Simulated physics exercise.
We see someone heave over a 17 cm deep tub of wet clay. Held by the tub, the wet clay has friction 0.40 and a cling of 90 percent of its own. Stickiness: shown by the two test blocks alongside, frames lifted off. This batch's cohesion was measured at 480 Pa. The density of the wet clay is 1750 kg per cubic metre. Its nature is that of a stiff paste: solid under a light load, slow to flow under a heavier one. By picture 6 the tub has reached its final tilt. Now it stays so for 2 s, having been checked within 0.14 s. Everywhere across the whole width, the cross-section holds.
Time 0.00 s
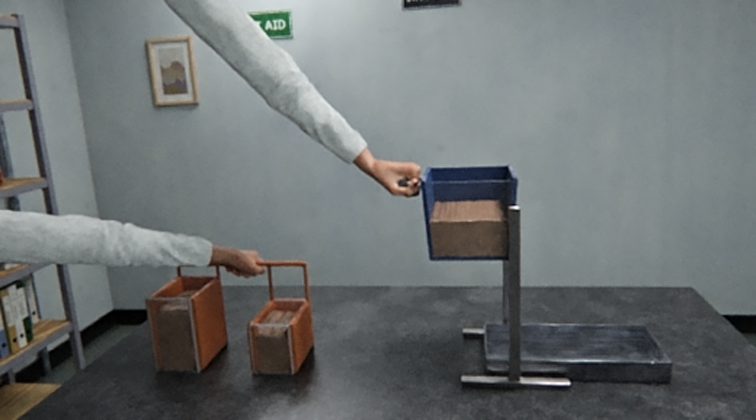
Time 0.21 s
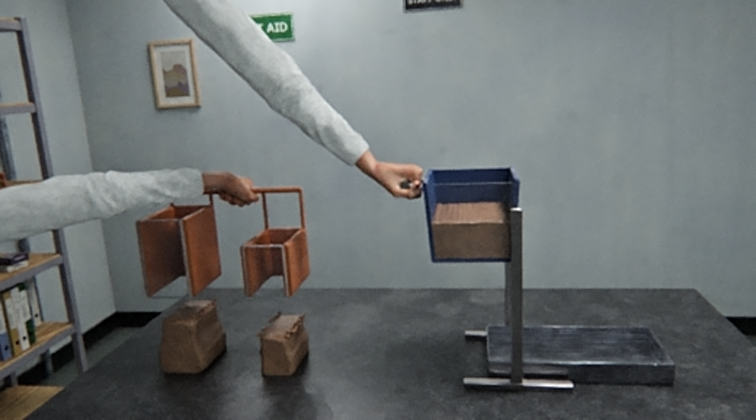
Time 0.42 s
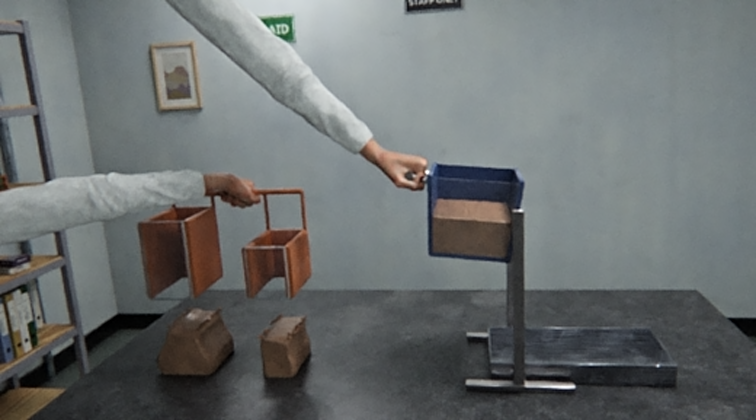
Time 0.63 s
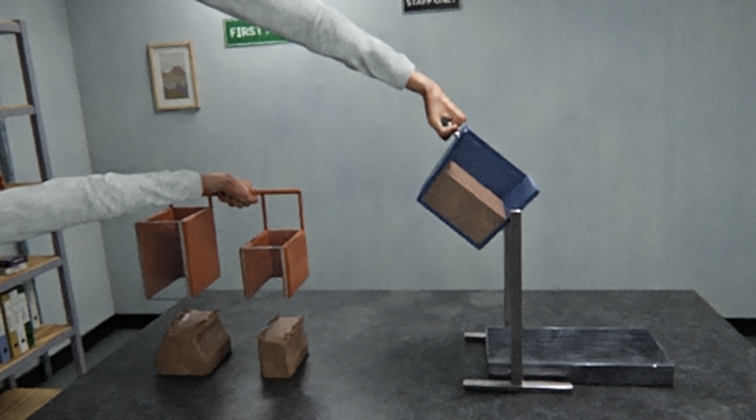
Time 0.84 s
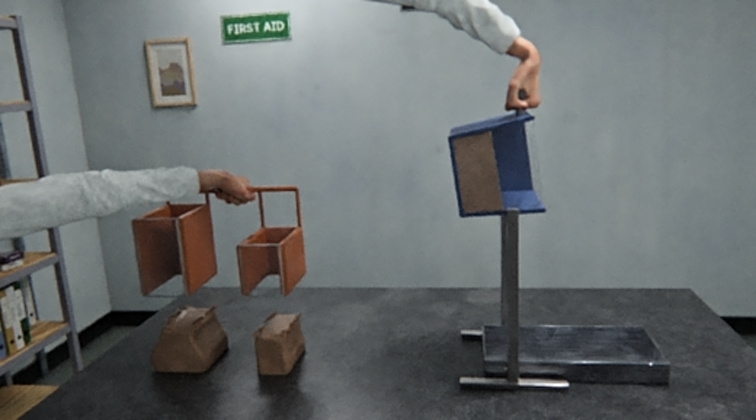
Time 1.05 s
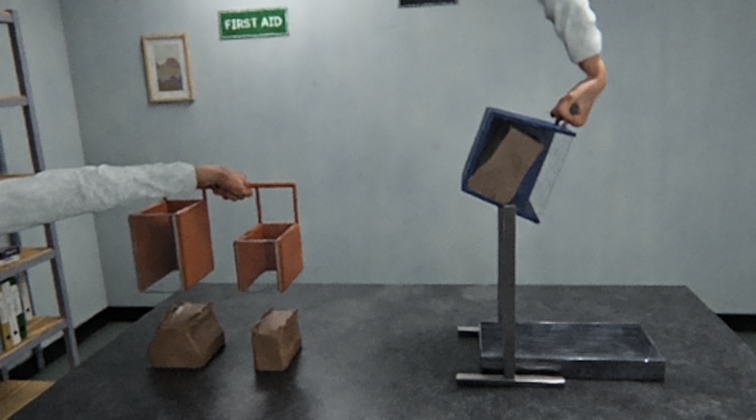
In the video, a hand on the left lifts two orange boxes off two brown blocks, which sag slightly, and then another hand swings a blue tub of brown material on a stand far over to the right.
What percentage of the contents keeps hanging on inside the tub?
Near 44 %.
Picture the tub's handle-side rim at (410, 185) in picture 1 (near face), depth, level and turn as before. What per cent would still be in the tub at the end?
Some 40 percent would still be in the tub at the end.
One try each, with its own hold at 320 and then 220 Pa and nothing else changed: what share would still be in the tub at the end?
Try one gives 35 per cent, try two gives 20 per cent.
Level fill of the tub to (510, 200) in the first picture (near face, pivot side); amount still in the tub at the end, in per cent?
That works out near 16 %.
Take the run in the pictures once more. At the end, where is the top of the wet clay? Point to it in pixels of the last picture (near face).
About (516, 176).
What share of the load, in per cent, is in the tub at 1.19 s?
Close to 70 in a hundred.
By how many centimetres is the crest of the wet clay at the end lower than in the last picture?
10 cm or so.
After 1.19 s, the tub is at 111 degrees and holds 72 %.
After 1.36 s, the tub is at 111 degrees and holds 44 %.
After 1.53 s, the tub is at 111 degrees and holds 44 %.
After 1.70 s, the tub is at 111 degrees and holds 44 %.
After 3.05 s, at the end, the tub is at 111 degrees and holds 44 %.
